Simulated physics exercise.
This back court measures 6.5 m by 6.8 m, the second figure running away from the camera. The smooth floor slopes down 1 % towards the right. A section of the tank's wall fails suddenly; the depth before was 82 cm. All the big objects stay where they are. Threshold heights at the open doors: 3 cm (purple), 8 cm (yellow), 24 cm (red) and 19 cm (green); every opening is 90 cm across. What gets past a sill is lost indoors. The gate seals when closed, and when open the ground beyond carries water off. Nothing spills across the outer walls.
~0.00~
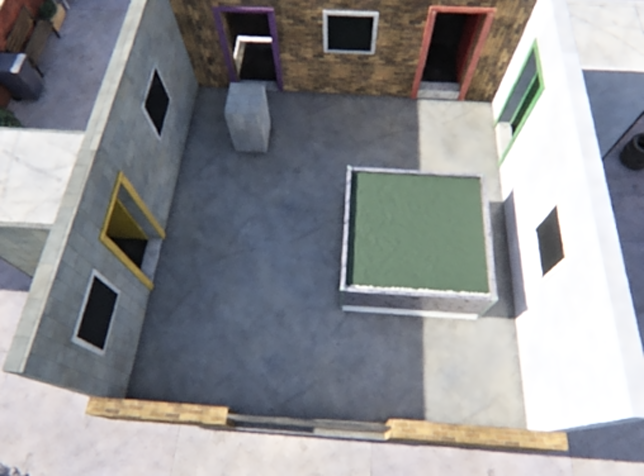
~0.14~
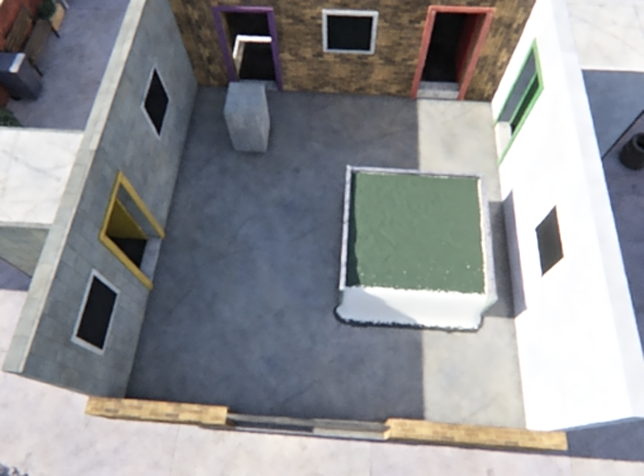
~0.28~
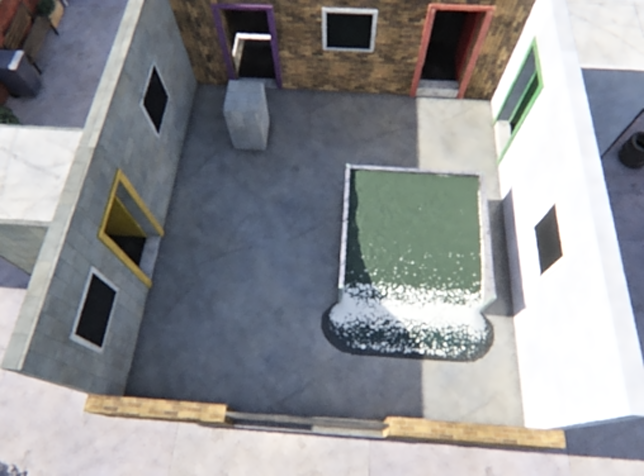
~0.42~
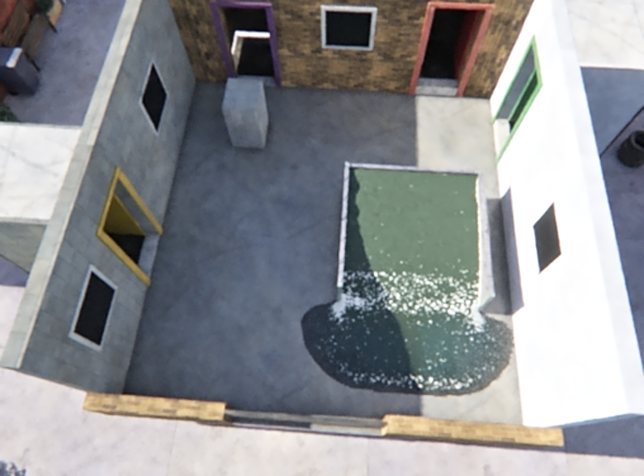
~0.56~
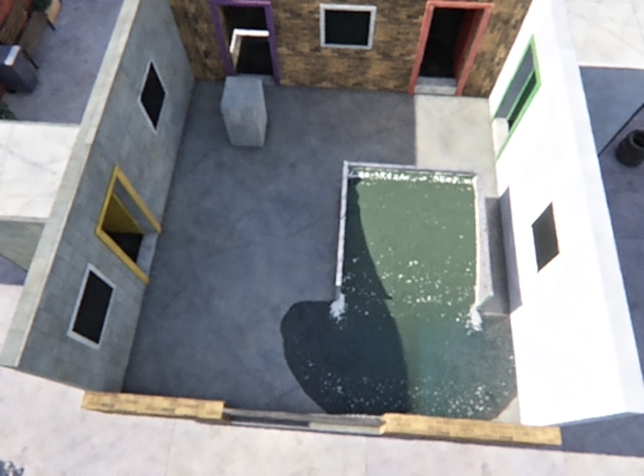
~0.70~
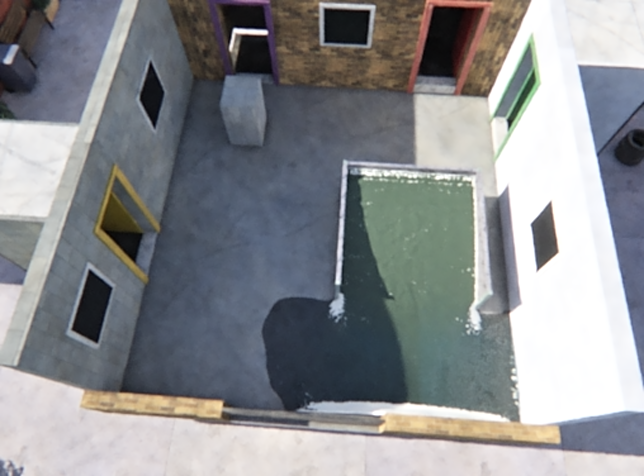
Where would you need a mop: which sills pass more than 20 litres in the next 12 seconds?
Within that time: At the purple door it exceeds the limit; at the yellow door it passes the limit; at the red door it keeps below the limit; at the green door it keeps below the limit.
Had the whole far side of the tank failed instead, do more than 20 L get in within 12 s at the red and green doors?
Against that limit: Red above, green above.
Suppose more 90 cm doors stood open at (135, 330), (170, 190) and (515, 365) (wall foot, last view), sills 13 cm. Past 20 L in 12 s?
In that order: Past it, not over, past it.
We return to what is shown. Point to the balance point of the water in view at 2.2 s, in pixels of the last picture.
Around (396, 328).
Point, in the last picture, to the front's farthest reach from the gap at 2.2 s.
Near (120, 396).
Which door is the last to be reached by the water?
It is the purple one.
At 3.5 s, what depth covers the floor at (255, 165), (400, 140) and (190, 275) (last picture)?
In that order: 0, 0 and 10 cm.
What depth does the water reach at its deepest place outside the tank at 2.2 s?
Roughly 60 cm.
After 1.4 s water covers 20 % of the floor and is deepest (66 cm) near (521, 426); purple door not reached, yellow door not reached, red door not reached, green door not reached.
After 2.2 s water covers 30 % of the floor and is deepest (60 cm) near (510, 425); purple door not reached, yellow door not reached, red door not reached, green door not reached.
After 3.5 s water covers 55 % of the floor and is deepest (42 cm) near (489, 99); purple door not reached, yellow door 15 cm at the sill, 7 L in, red door not reached, green door 12 cm at the sill, 0 L in.
After 7.0 s water covers 95 % of the floor and is deepest (25 cm) near (219, 83); purple door 10 cm at the sill, 97 L in, yellow door 9 cm at the sill, 57 L in, red door 10 cm at the sill, 3 L in, green door 7 cm at the sill, 0 L in.
After 12.0 s water covers 100 % of the floor and is deepest (24 cm) near (489, 99); purple door 8 cm at the sill, 260 L in, yellow door 7 cm at the sill, 59 L in, red door 12 cm at the sill, 3 L in, green door 19 cm at the sill, 0 L in.
